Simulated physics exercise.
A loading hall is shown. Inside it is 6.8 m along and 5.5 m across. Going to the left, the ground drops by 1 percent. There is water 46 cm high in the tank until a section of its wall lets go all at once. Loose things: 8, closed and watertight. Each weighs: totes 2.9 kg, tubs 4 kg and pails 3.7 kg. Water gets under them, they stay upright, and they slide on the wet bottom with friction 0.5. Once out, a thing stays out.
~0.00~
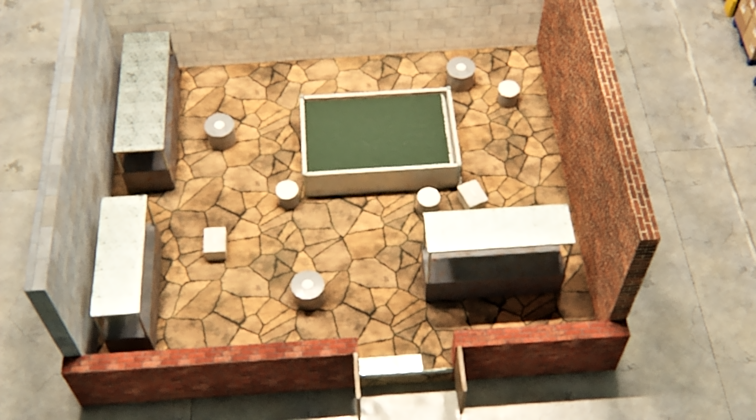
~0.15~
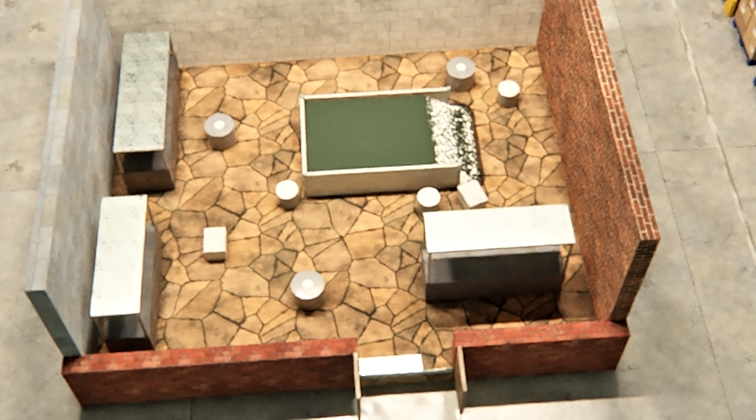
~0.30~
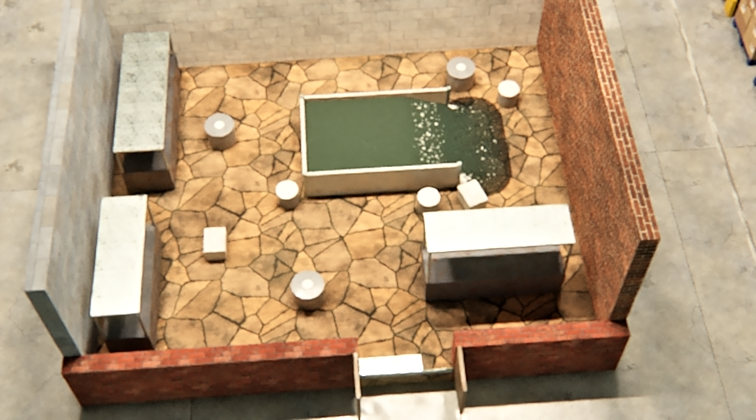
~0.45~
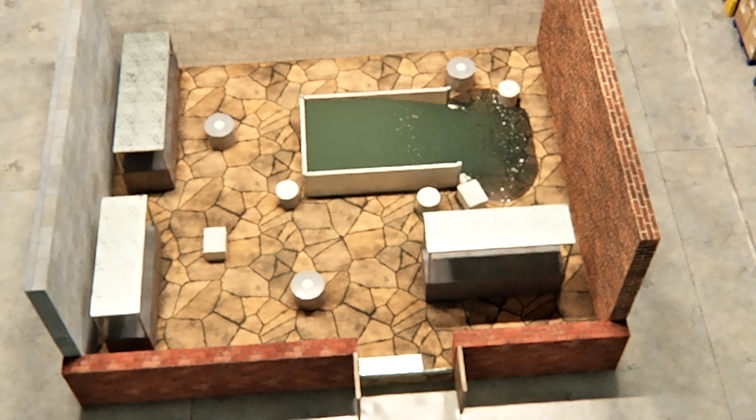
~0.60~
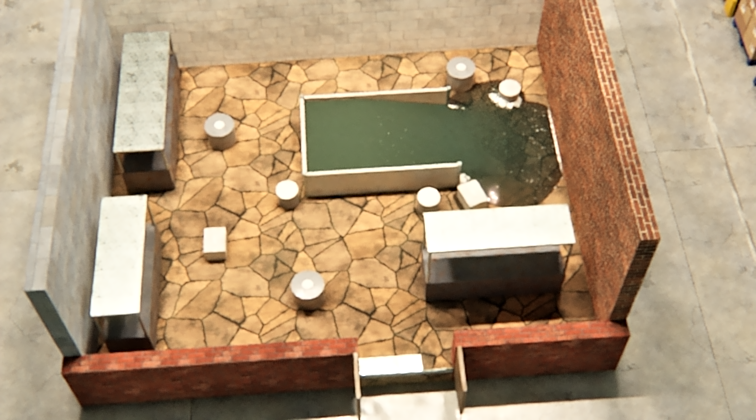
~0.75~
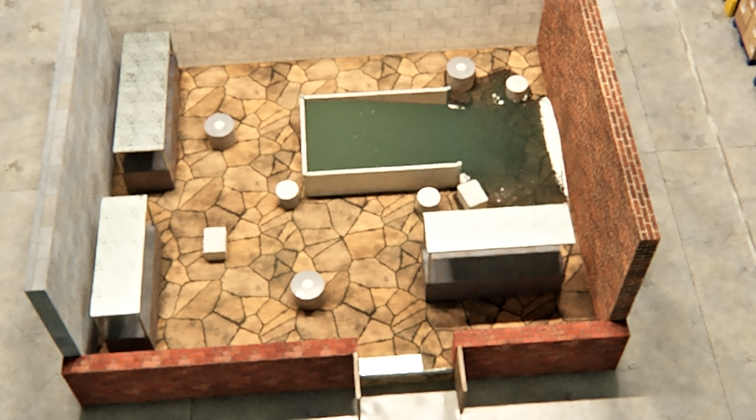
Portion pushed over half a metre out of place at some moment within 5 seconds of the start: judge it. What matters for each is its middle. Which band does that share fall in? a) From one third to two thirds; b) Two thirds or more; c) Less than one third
Less than one third.
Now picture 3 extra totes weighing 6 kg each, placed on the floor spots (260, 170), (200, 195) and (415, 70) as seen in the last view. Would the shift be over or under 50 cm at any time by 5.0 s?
Result, in sequence: Not exceeded, not exceeded, exceeded.
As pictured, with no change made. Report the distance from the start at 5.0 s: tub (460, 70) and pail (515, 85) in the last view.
First: 200 cm. Second: 500 cm.
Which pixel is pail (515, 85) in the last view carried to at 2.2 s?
Roughly (481, 45) in the same view.
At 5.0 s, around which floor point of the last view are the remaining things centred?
I'd put it around (300, 187).
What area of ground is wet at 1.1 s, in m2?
Roughly 8.0 m2 of it is wet.
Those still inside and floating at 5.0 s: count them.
Count: 2.
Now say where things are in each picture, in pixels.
The first picture shows a pail at (509, 88), on the bottom; a tote at (473, 193), on the bottom; 3.2 m2 under water; 0 of 8 have shifted.
The second picture shows a pail at (509, 88) rests on the ground; a tote at (473, 193) rests on the ground; 3.8 m2 under water; 0 of 8 have shifted.
The third picture shows a pail at (509, 88) rests on the ground; a tote at (473, 193), on the bottom; 4.6 m2 under water; 0 of 8 have shifted.
The fourth picture shows a pail at (509, 88), on the bottom; a tote at (473, 193), on the bottom; 5.4 m2 under water; 0 of 8 have shifted.
The fifth picture shows a pail at (510, 88), on the bottom; a tote at (473, 193) rests on the ground; 6.4 m2 under water; 0 of 8 have shifted.
The sixth picture shows a pail at (517, 84), on the bottom, 17 cm from its start; a tote at (473, 193), on the bottom; water covers 6.8 m2; 1 of 8 have shifted.
After 1.1 s 1 of 8 are over 50 cm from their spots; 0 afloat.
After 2.2 s 1 of 8 are over 50 cm from their spots; 1 afloat.
After 3.5 s 2 of 8 are over 50 cm from their spots; 1 afloat.
After 5.0 s 2 of 8 are over 50 cm from their spots, and 2 have been at some point; 2 afloat.
